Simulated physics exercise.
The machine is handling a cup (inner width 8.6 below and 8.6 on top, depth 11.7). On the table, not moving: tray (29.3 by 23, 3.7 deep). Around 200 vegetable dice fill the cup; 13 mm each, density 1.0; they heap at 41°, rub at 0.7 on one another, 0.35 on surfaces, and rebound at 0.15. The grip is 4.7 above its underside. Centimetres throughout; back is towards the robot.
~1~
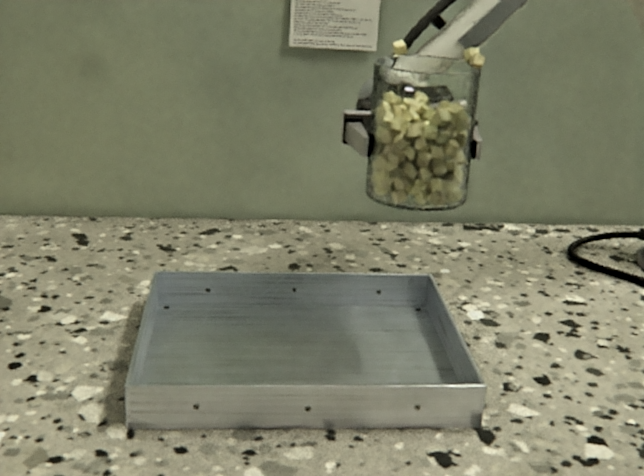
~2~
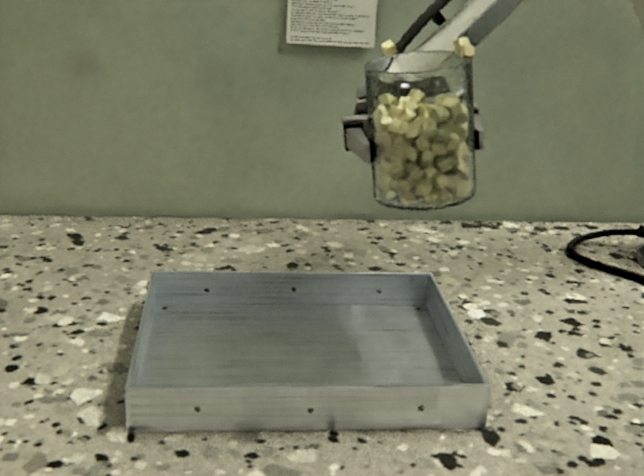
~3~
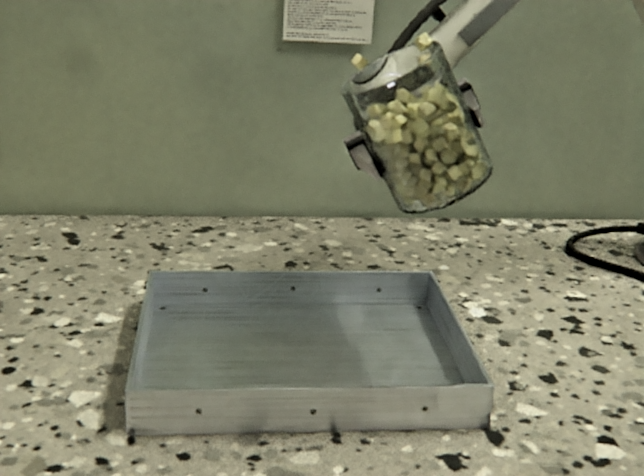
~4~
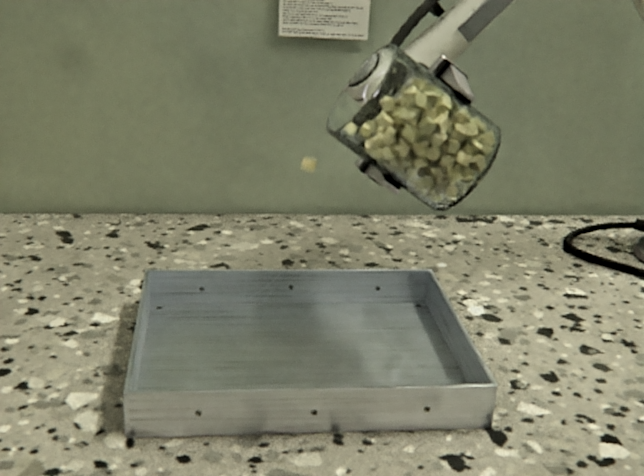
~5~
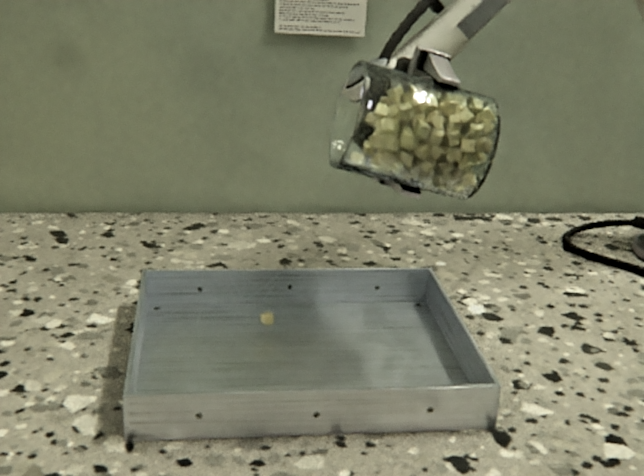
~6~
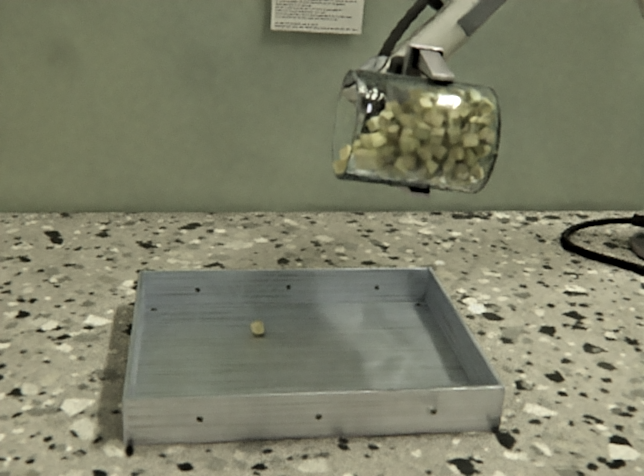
A robotic arm at the upper right grips a clear cup of pale yellow-green vegetable dice above a speckled stone table, seen from the front and slightly above. A shallow grey metal tray sits below, with a green wall and paper sheet behind and a black cable at right. The arm tilts the cup leftward until nearly horizontal, one piece drops into the tray, and the view shifts very slightly.
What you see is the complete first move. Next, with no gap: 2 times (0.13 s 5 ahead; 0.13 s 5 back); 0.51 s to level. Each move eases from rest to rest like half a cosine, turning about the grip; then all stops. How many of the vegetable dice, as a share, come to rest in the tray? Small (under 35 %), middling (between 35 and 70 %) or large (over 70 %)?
In the tray the share is middling, between 35 and 70 %.
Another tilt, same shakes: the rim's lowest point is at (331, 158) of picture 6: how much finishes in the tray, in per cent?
About 25 per cent.
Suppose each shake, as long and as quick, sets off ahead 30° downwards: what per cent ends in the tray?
About 20 per cent.
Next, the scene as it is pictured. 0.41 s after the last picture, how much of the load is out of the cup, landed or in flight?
Some 30 per cent.
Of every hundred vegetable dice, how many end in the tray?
Roughly 55 per cent.
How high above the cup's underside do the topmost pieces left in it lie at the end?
About 6.5 cm.
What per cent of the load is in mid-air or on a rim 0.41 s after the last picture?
About 2 per cent.
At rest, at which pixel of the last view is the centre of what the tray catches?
Near (248, 354).
Then, 0.41 s after the last picture, tilted 84° forward, highest piece 23 above the table; 146 in the cup, 52 in the tray, 4 in flight or on a rim.
Then, 0.82 s after the last picture, tilted 30° forward, highest piece 26 above the table; 114 in the tray, 88 in the cup.
Then, 1.23 s after the last picture, level, highest piece 24 above the table; 114 in the tray, 88 in the cup.
Then, 2.28 s after the last picture, level, highest piece 24 above the table; 114 in the tray, 88 in the cup.
Final count, 114 in the tray, 88 in the cup. That is 56 % in the tray.
